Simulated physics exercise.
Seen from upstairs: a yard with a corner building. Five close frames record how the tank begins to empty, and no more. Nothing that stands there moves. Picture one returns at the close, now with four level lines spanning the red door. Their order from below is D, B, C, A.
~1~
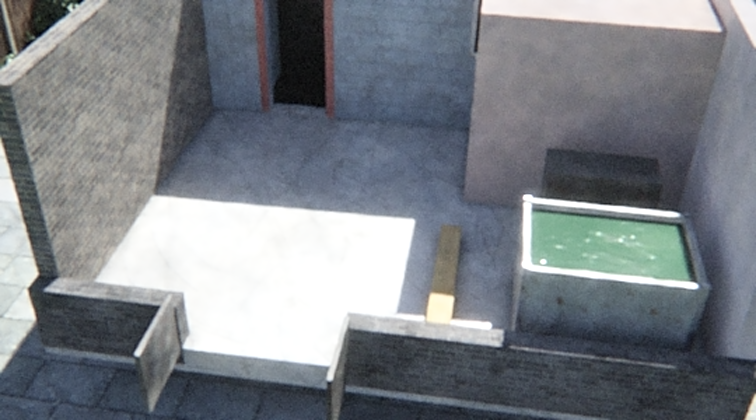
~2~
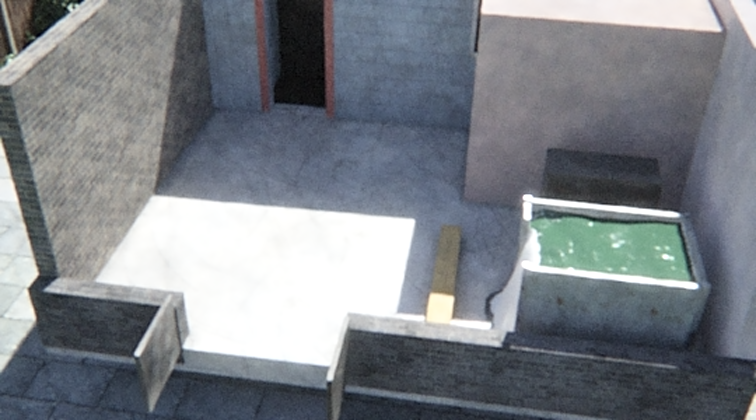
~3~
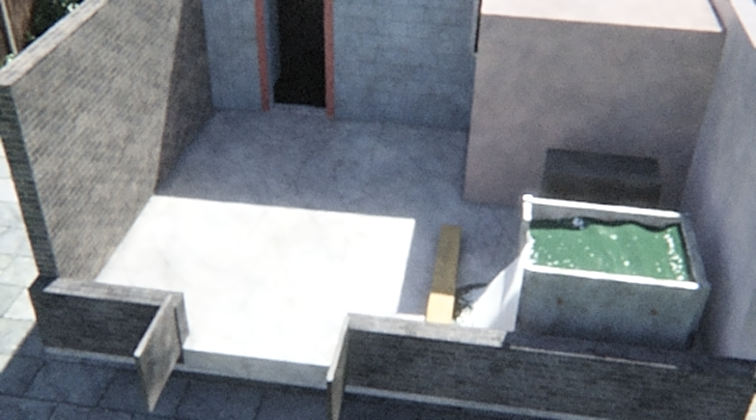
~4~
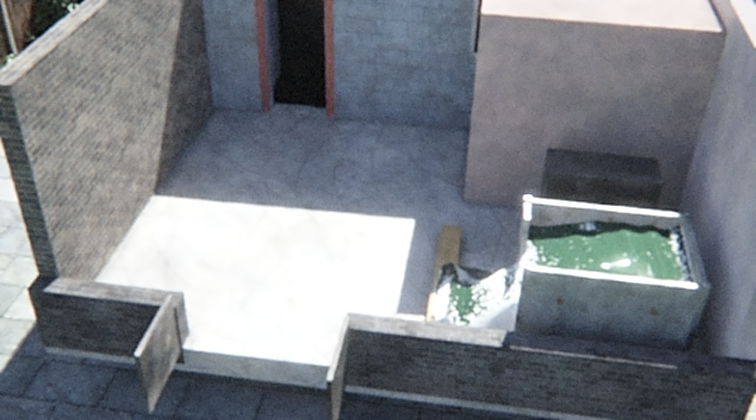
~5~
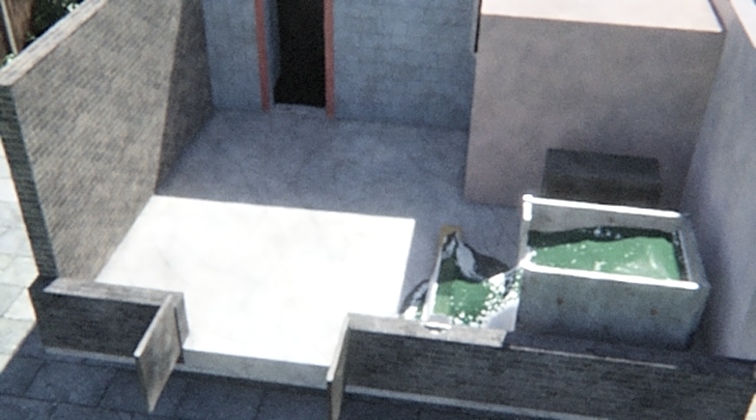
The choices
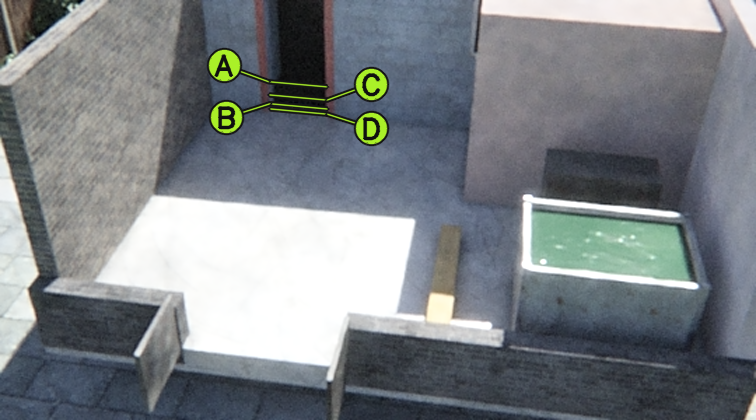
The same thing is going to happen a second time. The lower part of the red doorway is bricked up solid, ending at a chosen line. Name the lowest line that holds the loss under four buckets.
B.
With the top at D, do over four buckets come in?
Yes, that goes wrong.
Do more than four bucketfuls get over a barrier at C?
No, not at all.
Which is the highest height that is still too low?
Here it is height D.
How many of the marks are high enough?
Three of them.
On the marked copy, A at (297, 84); B at (298, 106); C at (298, 97); D at (298, 111); from the bottom up D, B, C, A.
Choosing A, nothing gets over.
Choosing B, a splash gets over, under a bucket.
Choosing C, nothing gets over.
Choosing D, about 10 bucketfuls get in.
